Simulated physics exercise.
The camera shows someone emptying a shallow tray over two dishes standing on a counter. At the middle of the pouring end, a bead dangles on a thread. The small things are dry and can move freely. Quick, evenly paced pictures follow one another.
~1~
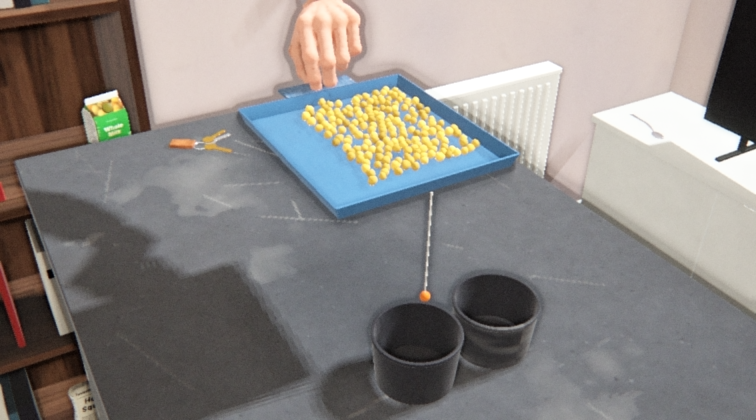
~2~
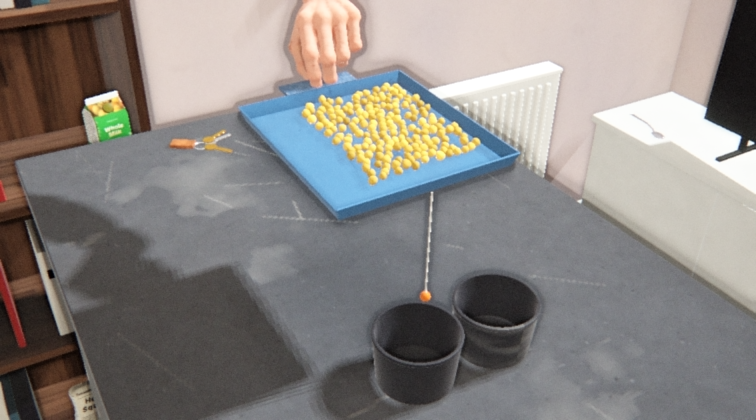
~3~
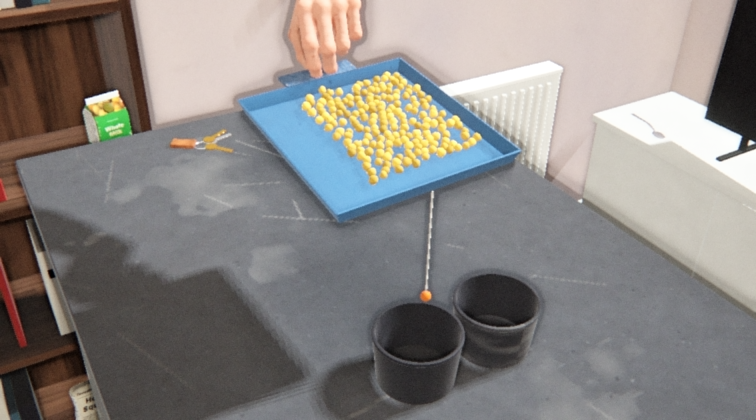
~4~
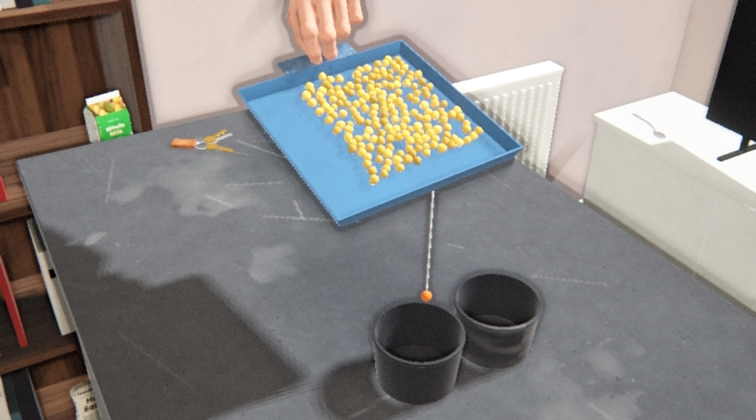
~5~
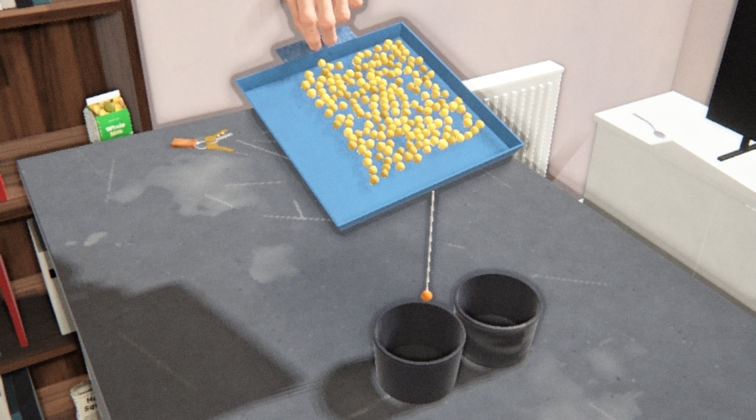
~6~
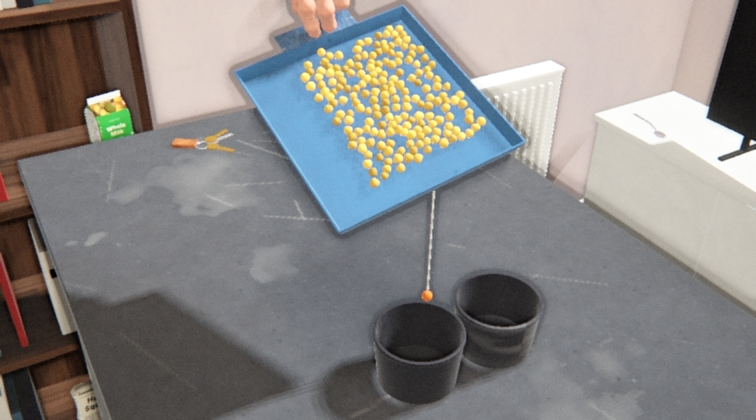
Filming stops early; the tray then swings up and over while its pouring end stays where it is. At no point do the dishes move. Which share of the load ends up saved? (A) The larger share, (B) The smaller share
The smaller share (B).
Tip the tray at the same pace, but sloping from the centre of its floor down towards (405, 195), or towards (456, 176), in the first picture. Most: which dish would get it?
So, the dish at the left the first time round, the dish at the right the second.
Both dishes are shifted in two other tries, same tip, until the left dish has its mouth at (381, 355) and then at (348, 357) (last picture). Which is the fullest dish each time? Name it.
The first time it is the dish to the left, and the second time it is the dish to the left.
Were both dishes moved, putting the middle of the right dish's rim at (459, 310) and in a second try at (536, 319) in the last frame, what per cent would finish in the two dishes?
In order, 60 % and 0 %.
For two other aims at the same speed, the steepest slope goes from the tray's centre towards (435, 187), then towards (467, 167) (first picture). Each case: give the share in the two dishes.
70 % and 70 %.
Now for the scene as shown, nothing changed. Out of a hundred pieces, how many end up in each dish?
I'd say some 10 in a hundred wind up in the left dish, and some 0 in a hundred in the right.
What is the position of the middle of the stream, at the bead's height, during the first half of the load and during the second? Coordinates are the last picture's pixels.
Close to (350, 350), then close to (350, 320).
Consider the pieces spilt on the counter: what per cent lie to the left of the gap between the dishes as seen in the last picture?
Near 100 in a hundred.
Soon after the last picture, tray tipped steeply; about half on the tray; a stray few in the left dish; a small part outside both; about a third in the air.
A little later, tray tipped past a quarter turn; a small part in the left dish; most outside both; a stray few in the air.
Later still, tray tipped past a quarter turn; a small part in the left dish; most outside both.
At rest, tray tipped past a quarter turn; a small part in the left dish; none in the right dish; most outside both.
